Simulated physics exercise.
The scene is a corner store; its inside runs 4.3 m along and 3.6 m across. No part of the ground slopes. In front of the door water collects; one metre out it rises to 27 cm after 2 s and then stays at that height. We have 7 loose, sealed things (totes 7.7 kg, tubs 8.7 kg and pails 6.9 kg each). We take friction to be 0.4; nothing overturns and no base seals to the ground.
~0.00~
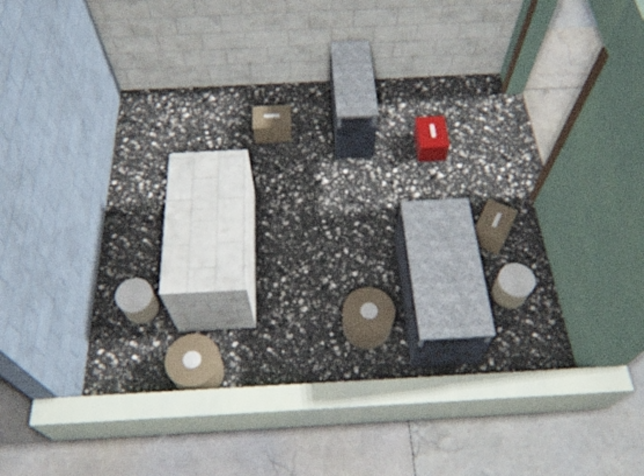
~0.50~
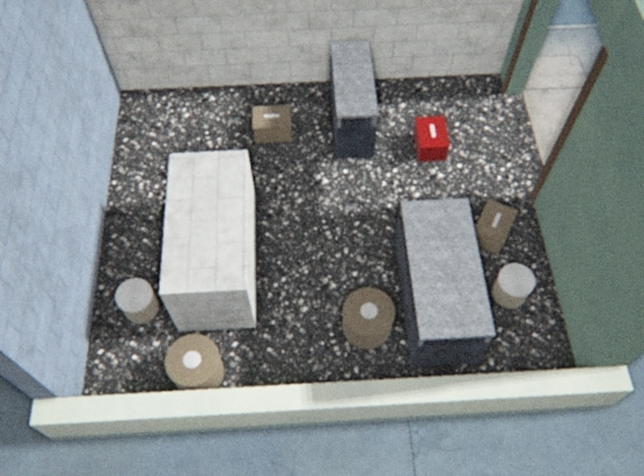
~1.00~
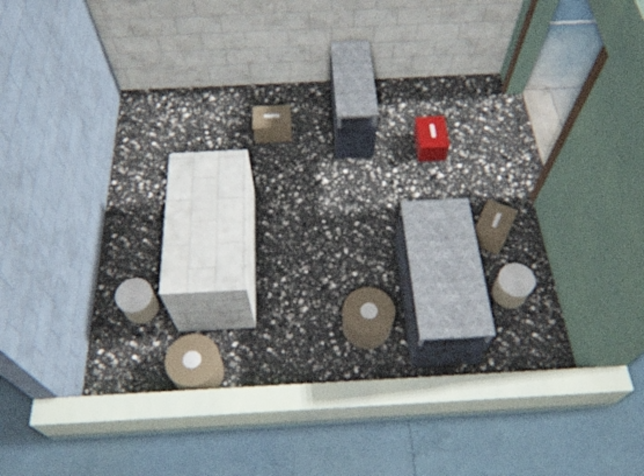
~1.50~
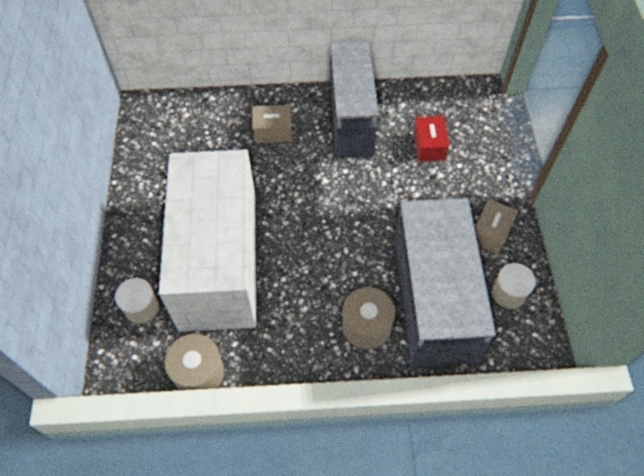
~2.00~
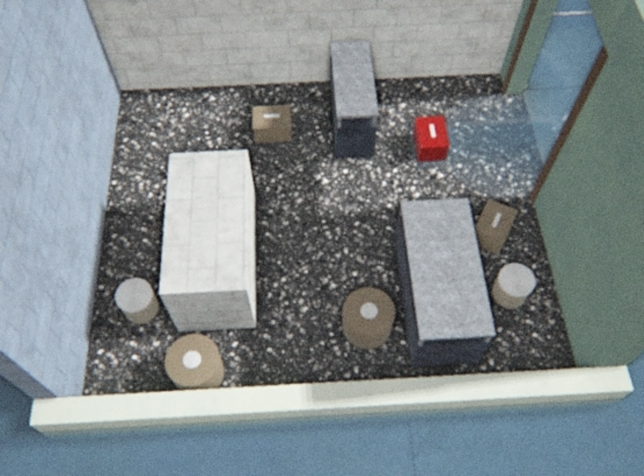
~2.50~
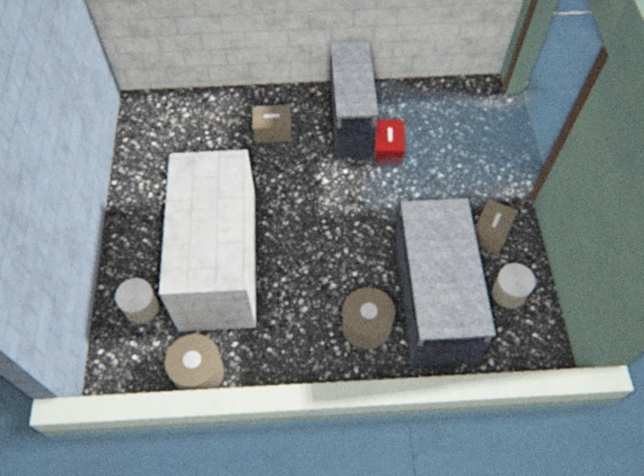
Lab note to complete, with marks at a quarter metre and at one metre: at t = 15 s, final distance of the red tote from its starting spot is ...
At t = 15 s the distance is above one metre.
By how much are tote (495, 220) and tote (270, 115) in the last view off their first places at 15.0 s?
One is off by 40 cm, the other by 80 cm, in the order asked.
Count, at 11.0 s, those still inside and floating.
Of them, 7.
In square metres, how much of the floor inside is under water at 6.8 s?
Near 13 m2 in all.
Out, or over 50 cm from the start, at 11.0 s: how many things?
Count then: 6.
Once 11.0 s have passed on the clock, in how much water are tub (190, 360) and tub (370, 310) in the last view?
17 and 13 cm.
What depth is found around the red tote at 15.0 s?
Depth: About 19 cm.
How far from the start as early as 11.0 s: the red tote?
Displacement near 200 cm.
After 3.5 s the red tote is near (389, 145), 0.5 m from its start, afloat; 1 afloat.
After 6.8 s the red tote is near (320, 360), 2.7 m from its start, afloat; 3 afloat.
After 11.0 s the red tote is near (379, 316), 2.2 m from its start, afloat; 7 afloat.
After 15.0 s the red tote is near (339, 299), 2.2 m from its start, afloat; 7 afloat.
